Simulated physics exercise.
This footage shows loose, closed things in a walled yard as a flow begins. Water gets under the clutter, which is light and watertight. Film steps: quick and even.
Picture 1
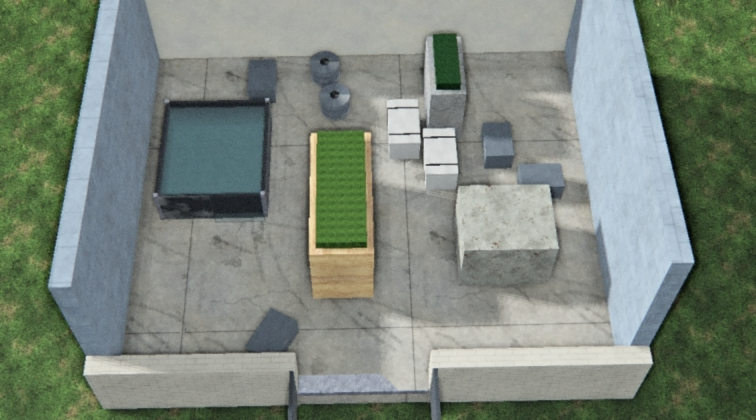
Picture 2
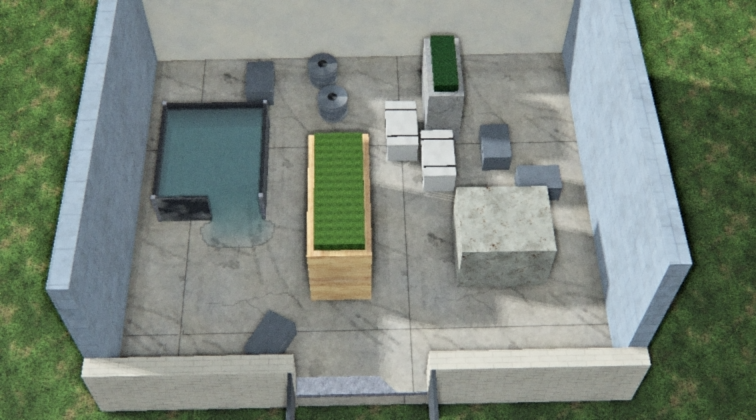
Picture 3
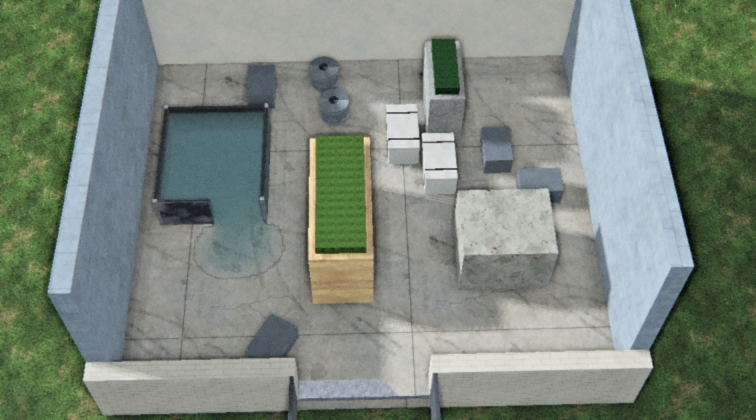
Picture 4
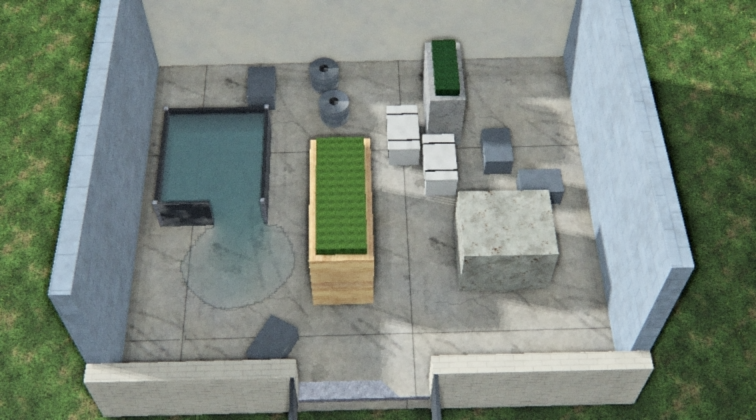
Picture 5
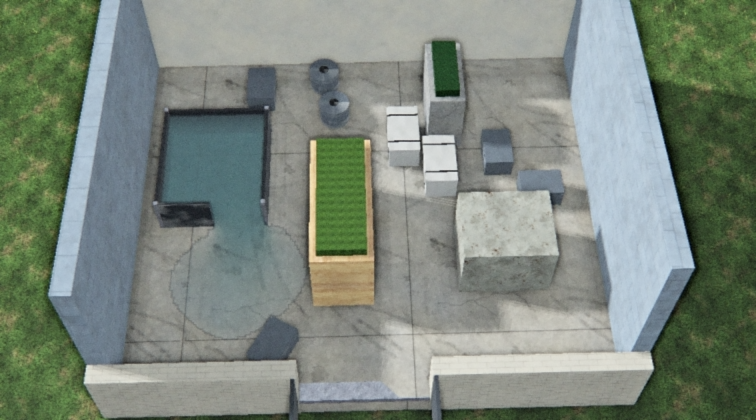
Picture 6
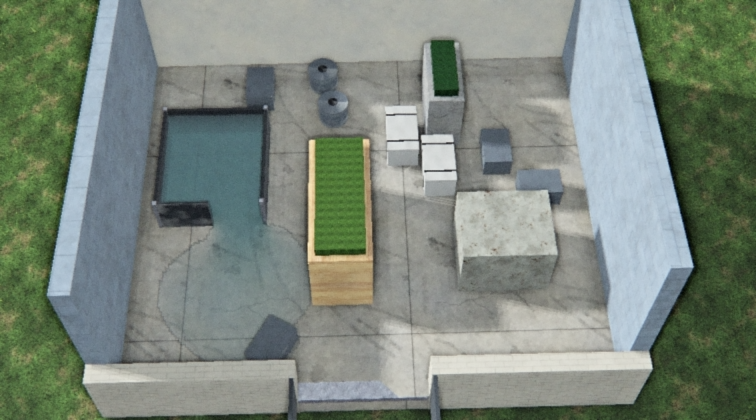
Water pouring from an opening in a raised pool at left, spreading across a walled yard's paving while blocks stay still.
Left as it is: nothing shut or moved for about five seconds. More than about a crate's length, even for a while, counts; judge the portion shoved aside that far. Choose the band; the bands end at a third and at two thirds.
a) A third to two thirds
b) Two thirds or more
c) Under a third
c.
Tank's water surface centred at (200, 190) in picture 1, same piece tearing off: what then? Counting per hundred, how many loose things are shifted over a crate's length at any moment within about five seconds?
I'd put it at around 10 per cent.
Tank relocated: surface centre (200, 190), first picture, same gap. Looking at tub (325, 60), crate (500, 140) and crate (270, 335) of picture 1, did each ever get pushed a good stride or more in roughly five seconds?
Item one not displaced far, item two not displaced far, item three travelled far enough.
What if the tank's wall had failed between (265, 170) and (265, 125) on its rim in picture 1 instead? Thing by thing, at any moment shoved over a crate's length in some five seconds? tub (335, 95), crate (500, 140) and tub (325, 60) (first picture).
Went past that, went past that, went past that.
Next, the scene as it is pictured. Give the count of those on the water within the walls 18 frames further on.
The total is 1.
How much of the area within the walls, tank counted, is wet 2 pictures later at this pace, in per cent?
Roughly 20 per cent.
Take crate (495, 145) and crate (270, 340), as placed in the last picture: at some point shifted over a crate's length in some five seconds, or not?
Note - item one not the full distance, item two displaced that much.
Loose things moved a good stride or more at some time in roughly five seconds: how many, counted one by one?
The count is 1.
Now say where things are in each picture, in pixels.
A tub at (335, 95), on the bottom; a crate at (262, 75) rests on the ground; 0 of 8 have shifted, in the first frame.
A tub at (333, 97) rests on the ground; a crate at (260, 76) rests on the ground; 0 of 8 have shifted, in the second frame.
A tub at (334, 100) rests on the ground; a crate at (261, 80) rests on the ground; 0 of 8 have shifted, in the third frame.
A tub at (334, 101), on the bottom; a crate at (261, 81), on the bottom; 0 of 8 have shifted, in the fourth frame.
A tub at (334, 102) rests on the ground; a crate at (261, 82), on the bottom; 0 of 8 have shifted, in the fifth frame.
A tub at (333, 102) rests on the ground; a crate at (260, 82) rests on the ground; 0 of 8 have shifted, in the sixth frame.
A moment on, 0 of 8 are well off their spots; 0 afloat.
Next, 1 of 8 are well off their spots; 1 afloat.
Later, 1 of 8 are well off their spots; 1 afloat.
In the end, 1 of 8 are well off their spots, and 1 have been at some point; 0 afloat.
